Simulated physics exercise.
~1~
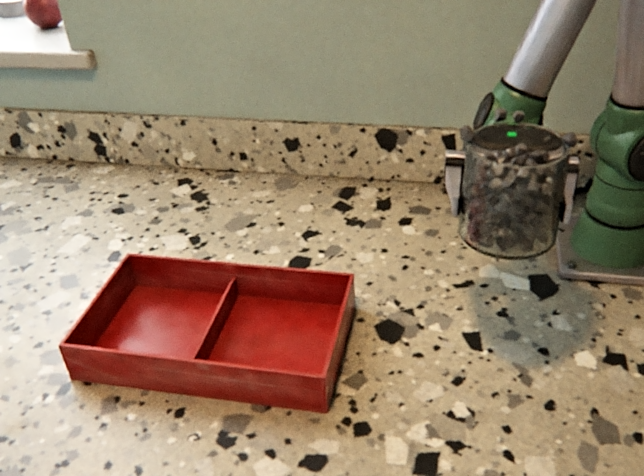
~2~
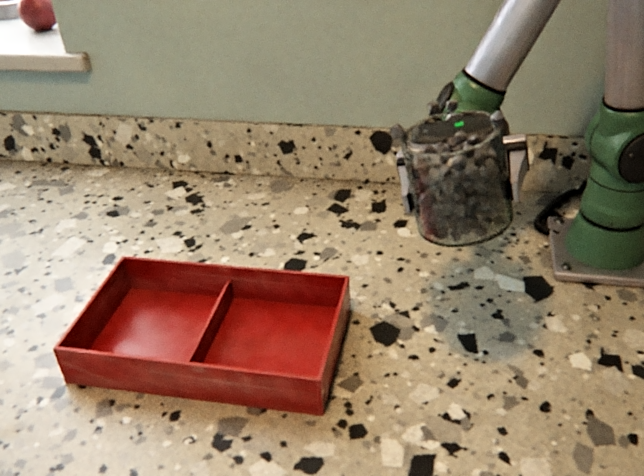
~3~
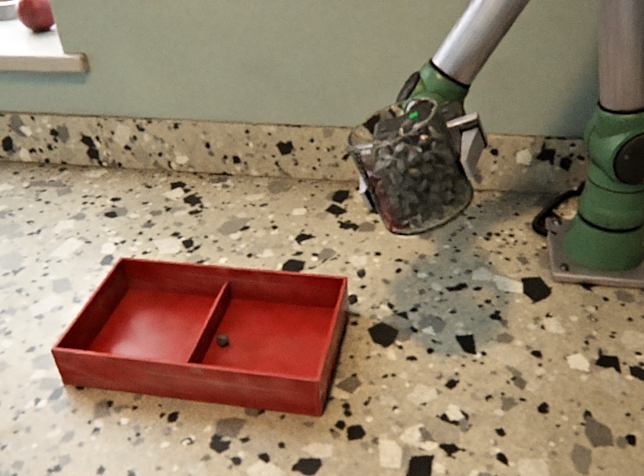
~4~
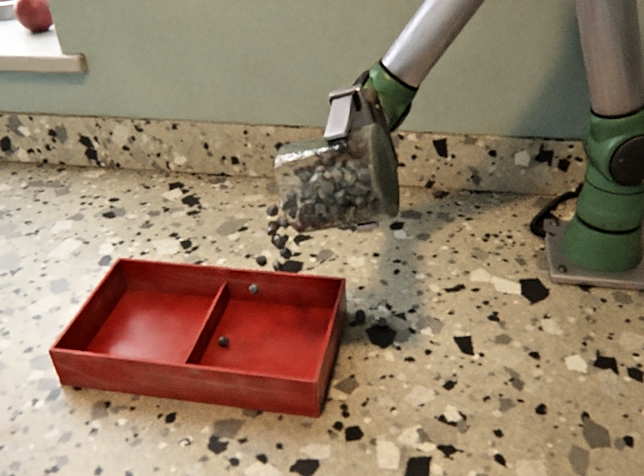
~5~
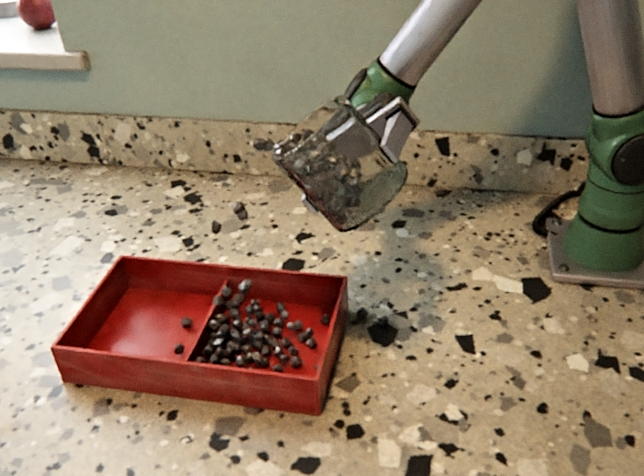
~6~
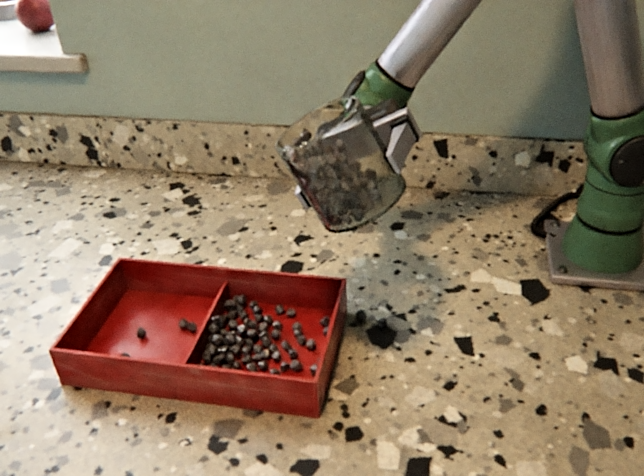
A robot arm with green joints carried a clear tumbler of small dark pebbles leftward and tipped it over a red divided box, pouring many into the right part and a few into the left, then tilted it back with plenty still inside.
